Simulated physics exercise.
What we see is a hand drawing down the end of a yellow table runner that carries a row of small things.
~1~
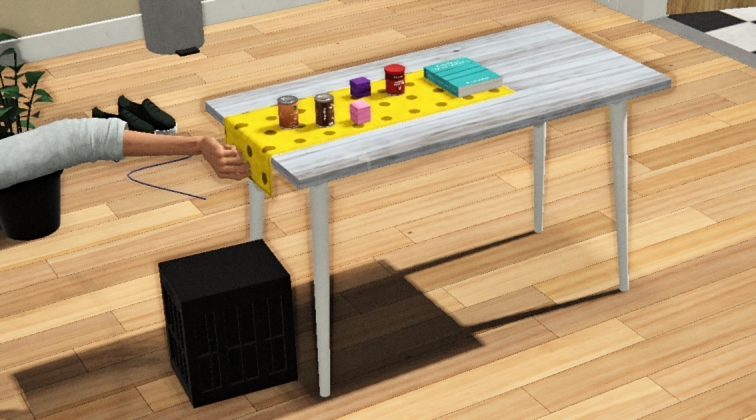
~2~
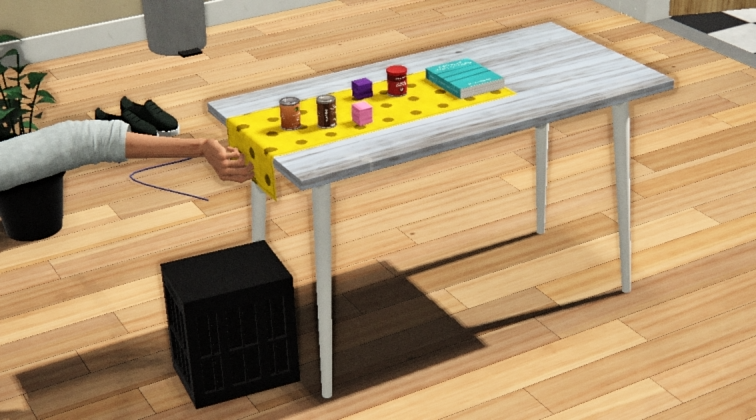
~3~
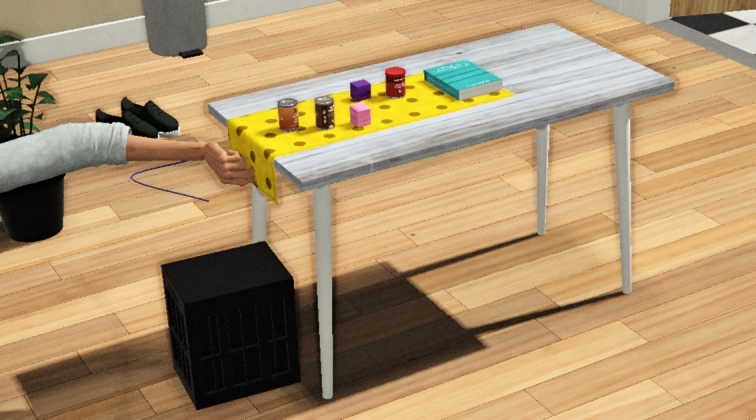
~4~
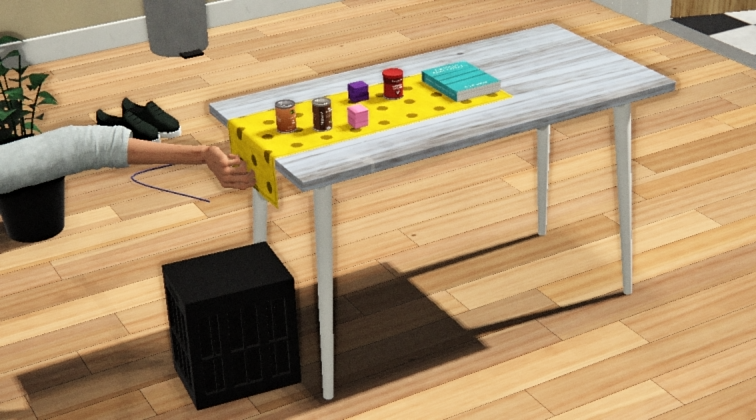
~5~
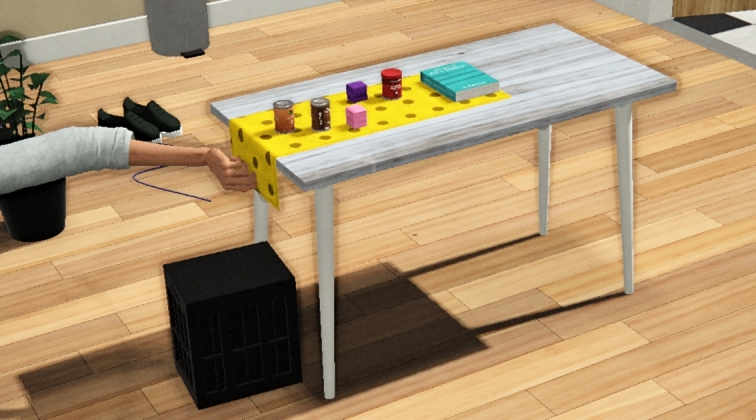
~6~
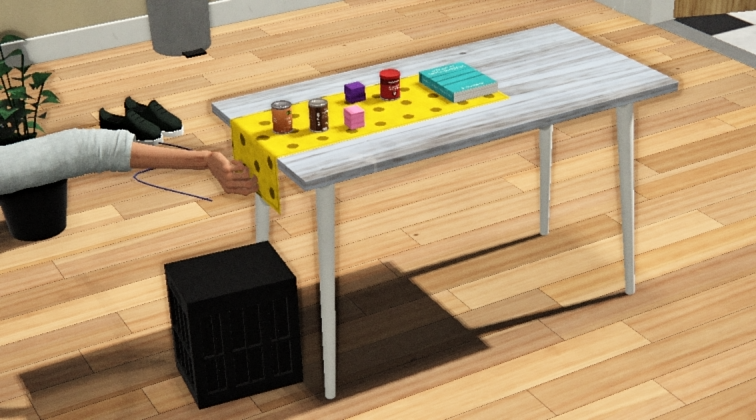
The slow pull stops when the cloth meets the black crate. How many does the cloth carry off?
It carries off two.
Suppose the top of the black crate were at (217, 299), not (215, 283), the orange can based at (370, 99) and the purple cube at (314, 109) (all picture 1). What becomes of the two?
The orange can keeps its place on top, the purple cube is carried off.
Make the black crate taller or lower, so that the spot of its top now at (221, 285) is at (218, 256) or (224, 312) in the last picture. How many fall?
It would be 1 and 3.
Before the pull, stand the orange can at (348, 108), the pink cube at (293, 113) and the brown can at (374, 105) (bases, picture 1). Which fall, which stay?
The orange can does not fall, the pink cube tumbles off, the brown can survives.
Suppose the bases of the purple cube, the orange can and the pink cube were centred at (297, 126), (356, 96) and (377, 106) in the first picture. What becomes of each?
The purple cube falls, the orange can stays on, the pink cube keeps its place on top.
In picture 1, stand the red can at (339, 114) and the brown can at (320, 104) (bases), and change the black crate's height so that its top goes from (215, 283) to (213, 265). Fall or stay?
The red can does not fall; the brown can survives.
Early on, hem on the crate; orange can and brown can gone.
Finally, hem on the crate; orange can and brown can gone. The answer is two.
